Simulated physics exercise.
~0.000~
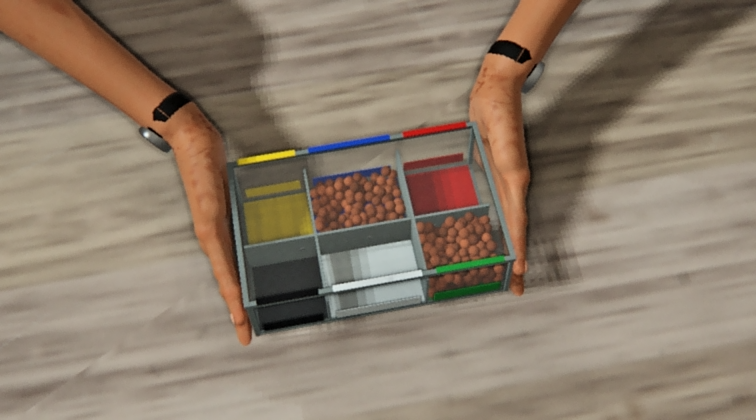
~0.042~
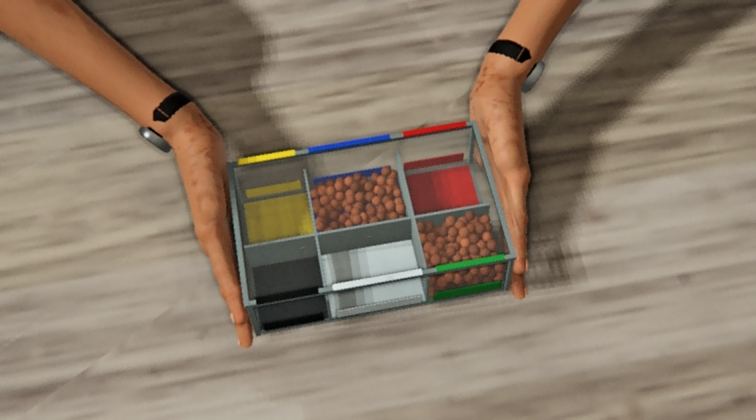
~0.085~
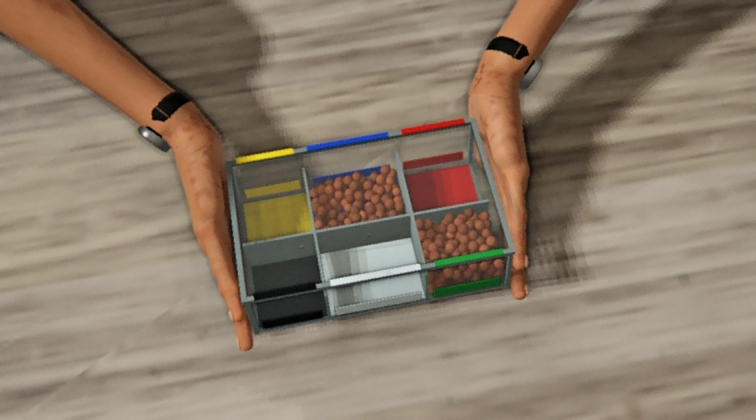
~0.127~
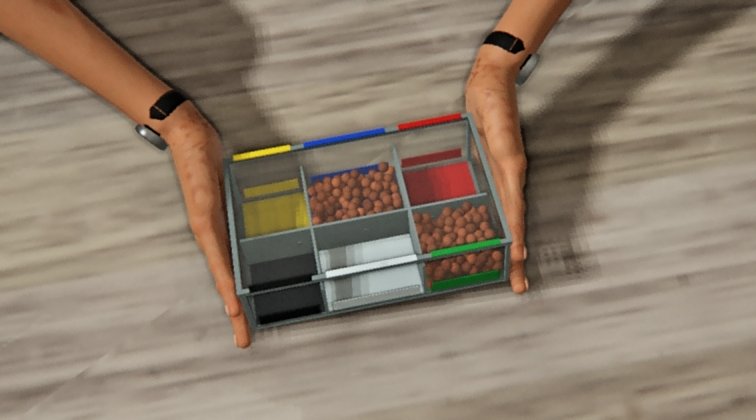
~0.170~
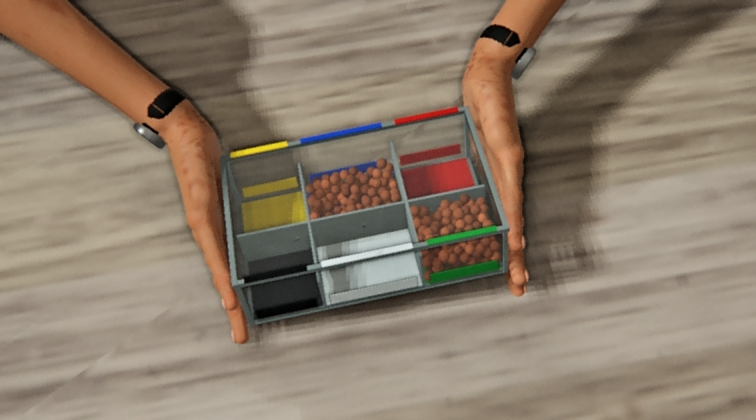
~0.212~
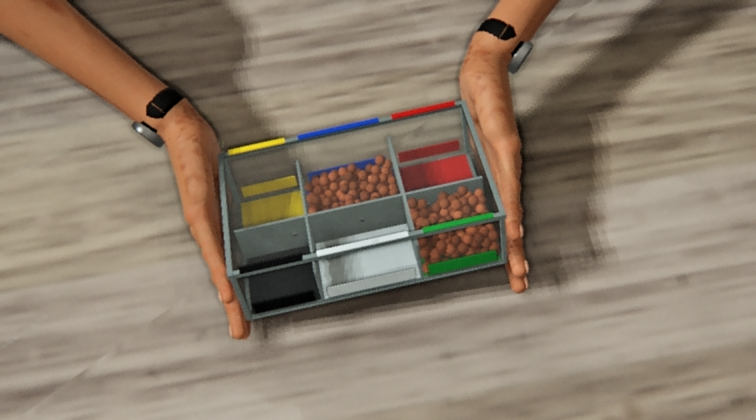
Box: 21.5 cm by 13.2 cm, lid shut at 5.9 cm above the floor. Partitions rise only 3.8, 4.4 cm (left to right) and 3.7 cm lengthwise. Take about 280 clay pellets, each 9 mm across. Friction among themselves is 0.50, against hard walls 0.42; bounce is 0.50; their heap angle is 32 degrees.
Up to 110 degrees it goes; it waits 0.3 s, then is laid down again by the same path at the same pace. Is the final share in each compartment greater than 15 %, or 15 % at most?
Red: Greater than 15 %, blue: Greater than 15 %, green: 15 % at most, yellow: 15 % at most, white: 15 % at most, black: 15 % at most.
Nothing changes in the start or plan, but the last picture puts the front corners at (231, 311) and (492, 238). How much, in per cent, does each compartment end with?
Each compartment ends with, in per cent, red 0, blue 0, green 40, yellow 30, white 0 and black 30.
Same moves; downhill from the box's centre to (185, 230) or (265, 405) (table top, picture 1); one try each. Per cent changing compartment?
First try: Around 40 percent; second try: Around 50 percent.
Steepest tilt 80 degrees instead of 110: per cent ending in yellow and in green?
You'd see yellow with 0 % and green with 30 %.
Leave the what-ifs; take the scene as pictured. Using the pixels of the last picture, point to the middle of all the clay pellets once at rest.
Centre at rest, approx.: (384, 195) px.
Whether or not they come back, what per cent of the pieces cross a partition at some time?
Around 50 in a hundred.
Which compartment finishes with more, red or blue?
Fuller: Blue.
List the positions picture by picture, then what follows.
In the first picture, box tilt 0 degrees, front corners at (249, 303) and (511, 257); blue 45 %, green 55 %.
In the second picture, box tilt 1 degrees, front corners at (249, 302) and (511, 255).
In the third picture, box tilt 3 degrees, front corners at (247, 298) and (510, 250).
In the fourth picture, box tilt 6 degrees, front corners at (242, 291) and (507, 240), lowest corner left back.
In the fifth picture, box tilt 9 degrees, front corners at (237, 282) and (504, 227), lowest corner left back.
In the sixth picture, box tilt 13 degrees, front corners at (233, 273) and (500, 214), lowest corner left back; blue 45 %, green 55 %. Its pace works out near 85 degrees a second.
Then, at 1.52 s, tilt 110 degrees; red 30 %, blue 50 %, green 15 %, yellow 5 %.
Then, at 2.40 s, tilt 57 degrees; red 30 %, blue 50 %, green 10 %, yellow 5 %.
After 3.28 s, tilt 0 degrees; red 30 %, blue 50 %, green 10 %, yellow 10 %.
At rest (3.9 s), red 30 %, blue 50 %, green 10 %, yellow 10 %, white 0 %, black 0 %.
